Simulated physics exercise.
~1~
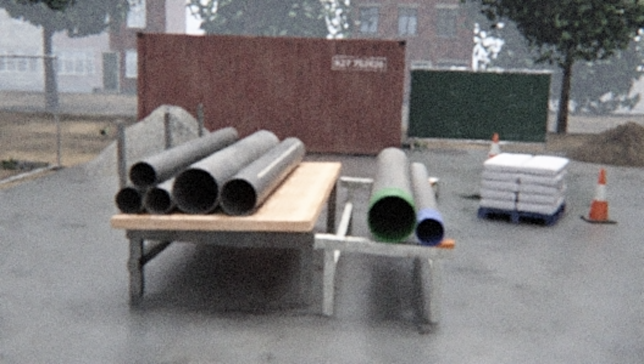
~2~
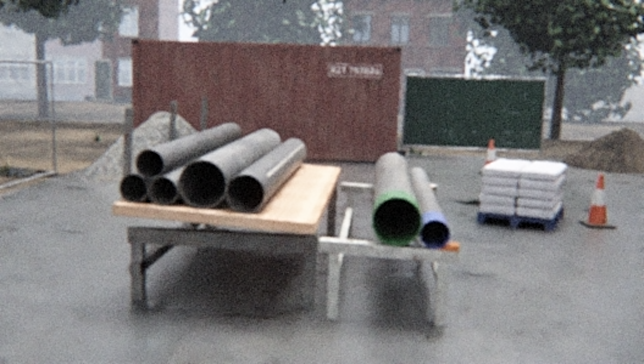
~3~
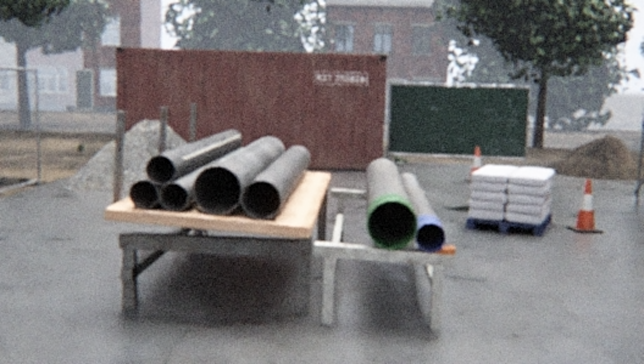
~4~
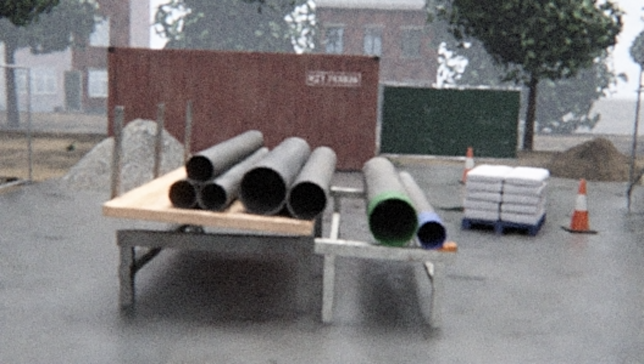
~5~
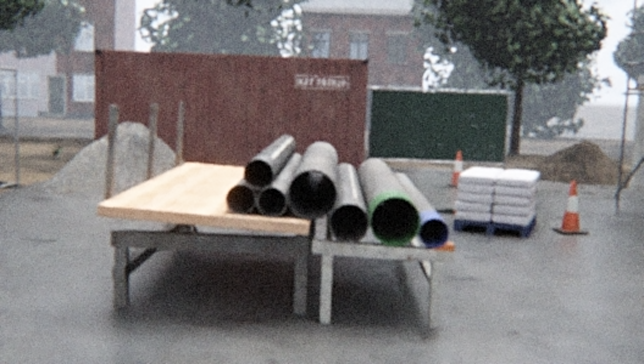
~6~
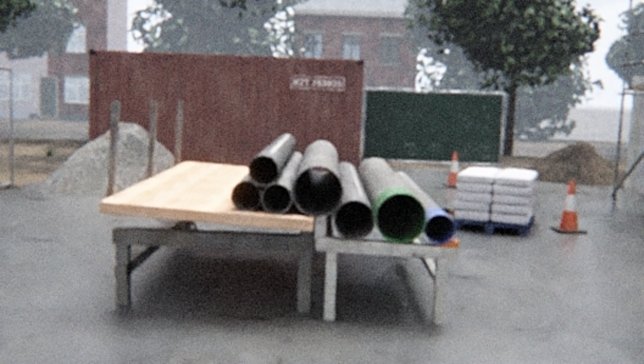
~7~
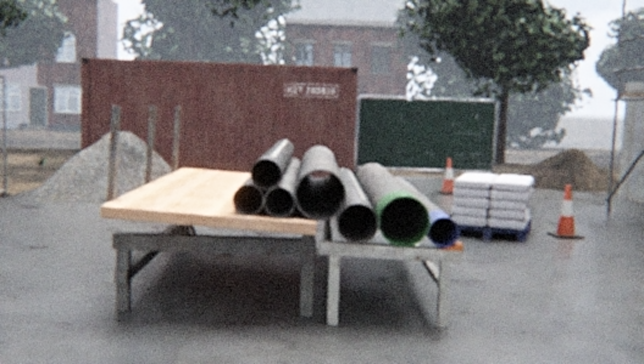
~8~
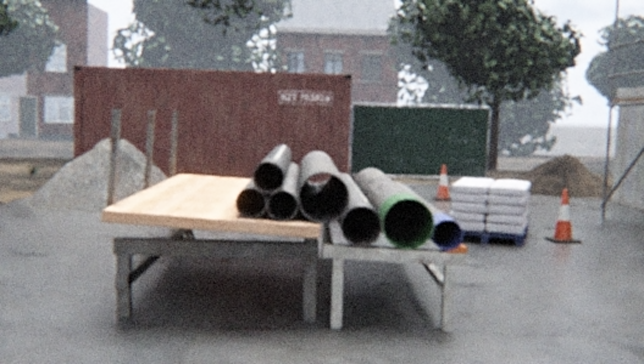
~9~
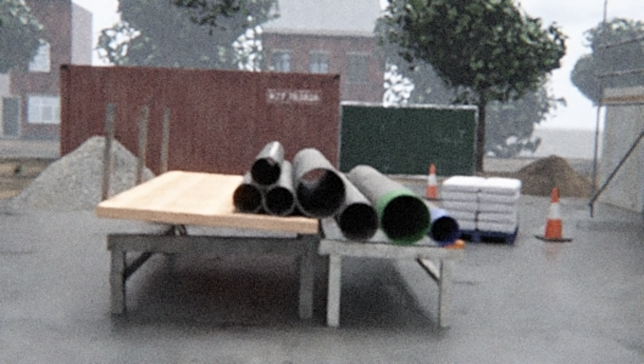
The wooden deck tilts up and five grey pipes slide right against green and blue ones.
